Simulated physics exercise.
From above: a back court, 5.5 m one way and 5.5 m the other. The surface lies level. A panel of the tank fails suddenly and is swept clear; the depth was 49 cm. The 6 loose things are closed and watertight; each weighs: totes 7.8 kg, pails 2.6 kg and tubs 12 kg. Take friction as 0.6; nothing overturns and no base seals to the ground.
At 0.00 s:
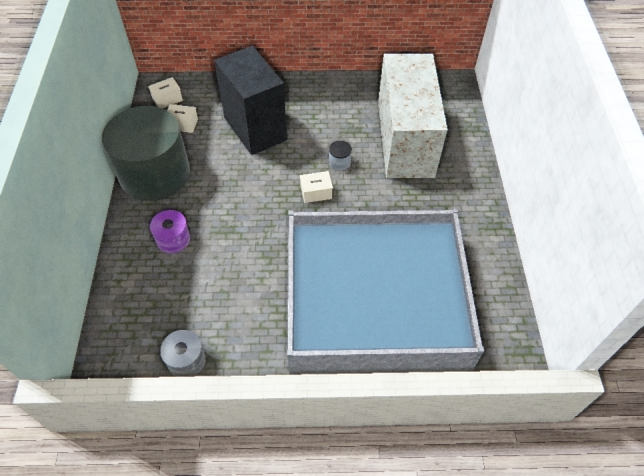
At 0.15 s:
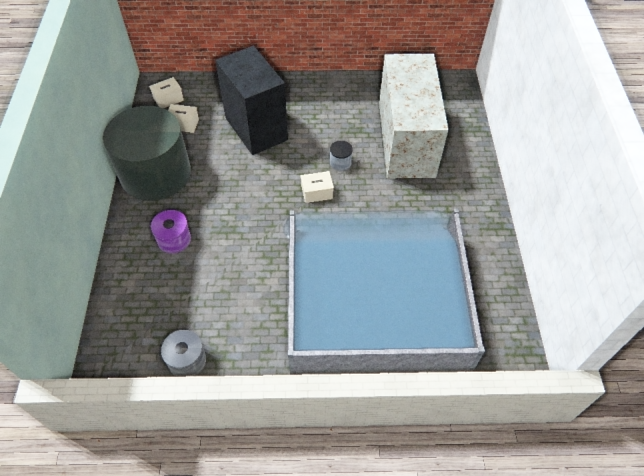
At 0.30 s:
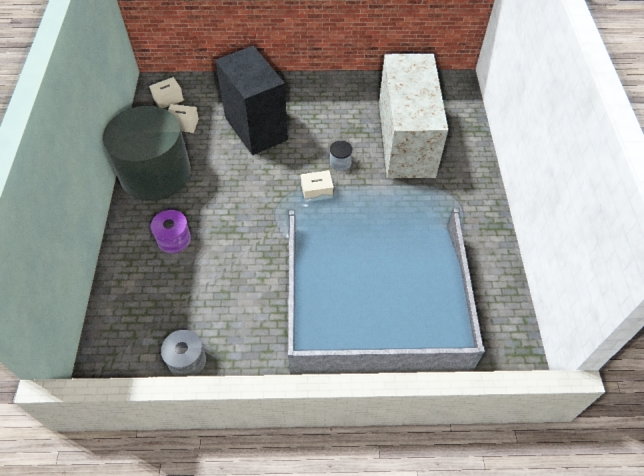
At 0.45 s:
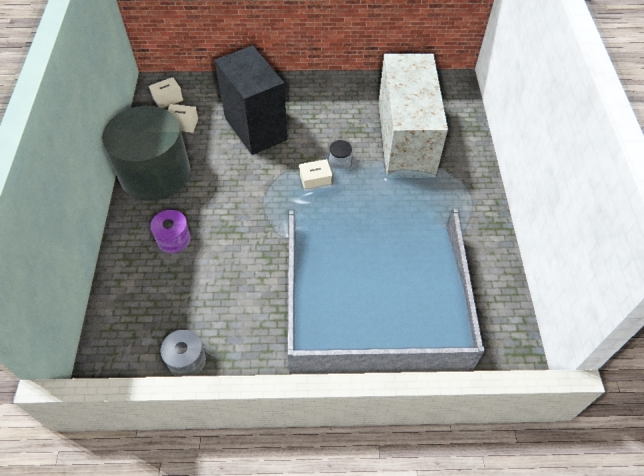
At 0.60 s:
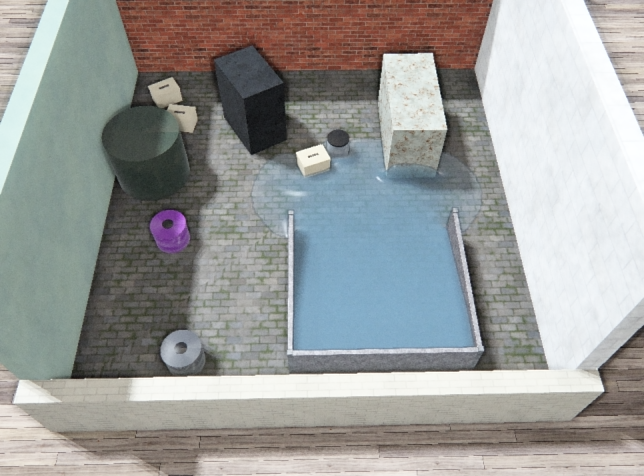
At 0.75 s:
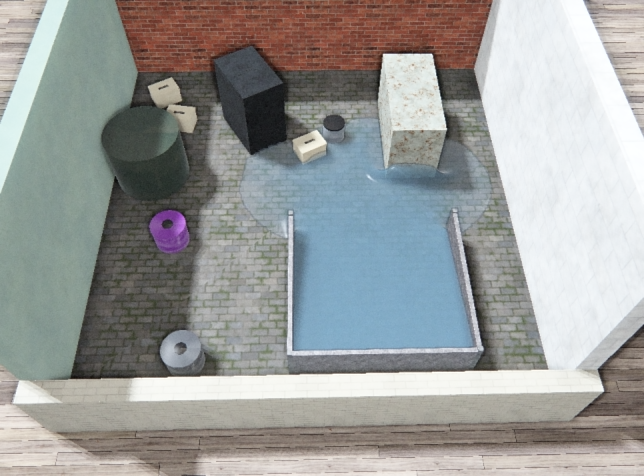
In a walled, paved back court seen from above, the far side of a tank of water gives way and water spreads across the paving, pushing a small cream box and a grey pail slightly back toward the brick wall.
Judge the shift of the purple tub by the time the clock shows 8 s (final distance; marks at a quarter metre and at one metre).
The purple tub stays put.
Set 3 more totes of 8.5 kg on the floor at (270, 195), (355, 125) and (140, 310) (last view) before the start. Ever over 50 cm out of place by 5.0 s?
In that order: Past it, past it, short of it.
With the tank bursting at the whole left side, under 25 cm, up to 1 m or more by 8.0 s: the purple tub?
In that case the purple tub gets carried off.
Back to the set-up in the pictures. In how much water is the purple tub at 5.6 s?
Roughly 3 cm.
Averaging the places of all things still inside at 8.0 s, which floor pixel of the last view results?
At about (195, 220).
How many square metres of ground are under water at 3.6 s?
Roughly 21 m2.
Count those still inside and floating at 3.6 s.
At that moment 4.
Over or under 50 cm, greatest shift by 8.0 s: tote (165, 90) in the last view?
It is over.
After 1.6 s the purple tub is near (167, 224), 0.0 m from its start, aground; 1 afloat.
After 3.6 s the purple tub is near (167, 224), 0.0 m from its start, aground; 4 afloat.
After 5.6 s the purple tub is near (167, 224), 0.0 m from its start, aground; 4 afloat.
After 8.0 s the purple tub is near (167, 224), 0.0 m from its start, aground; 3 afloat.
